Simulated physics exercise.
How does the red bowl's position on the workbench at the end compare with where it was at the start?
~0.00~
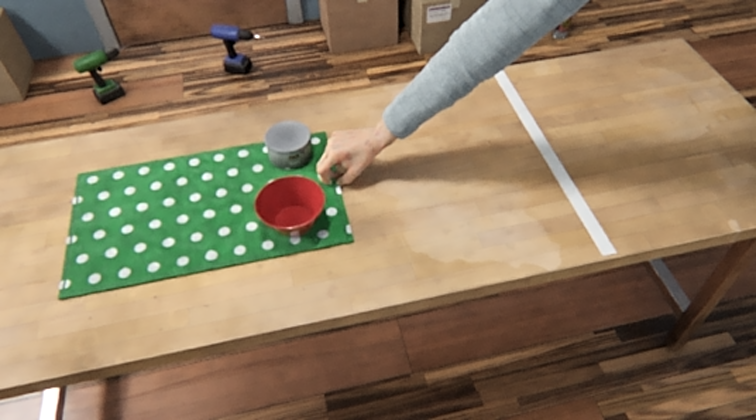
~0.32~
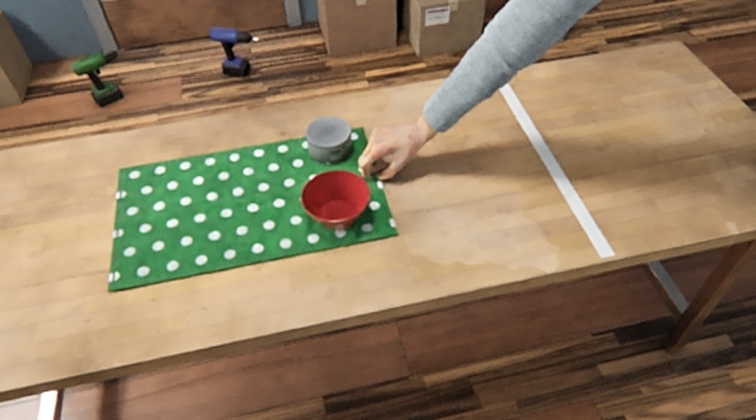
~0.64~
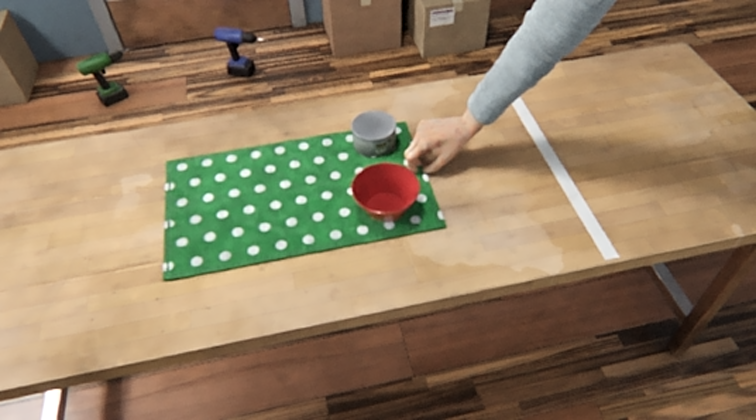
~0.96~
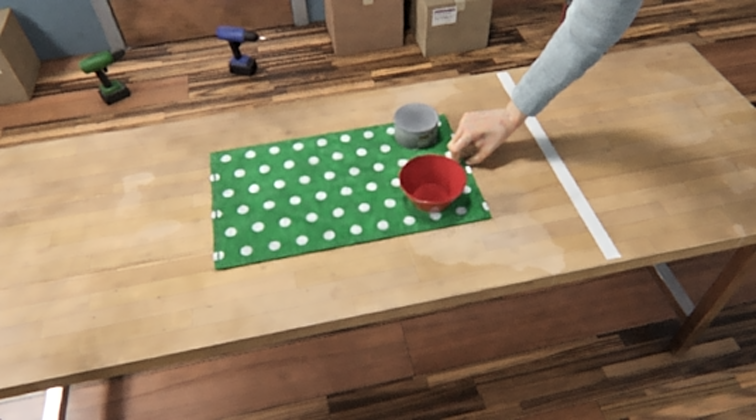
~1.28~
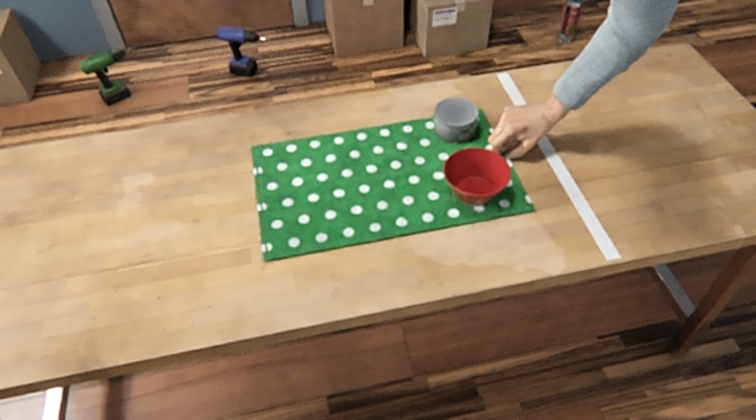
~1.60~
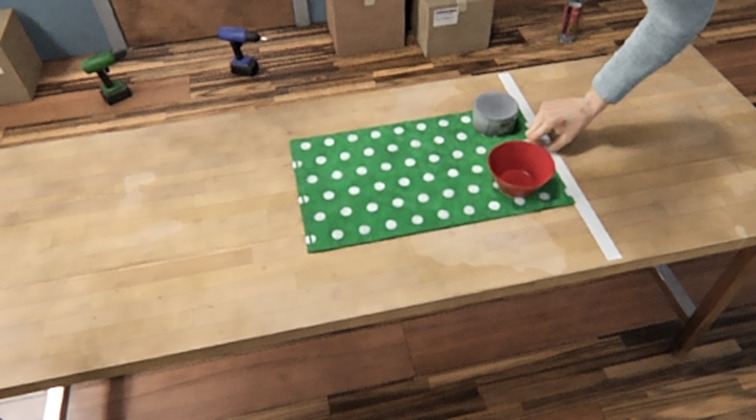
The red bowl starts well to the left of the white tape and ends much farther right, close to the tape's left side. It is still on the green mat.
Green spotted mat sliding right across a workbench, drawn by a hand, nearing white tape with grey tub and red bowl aboard.
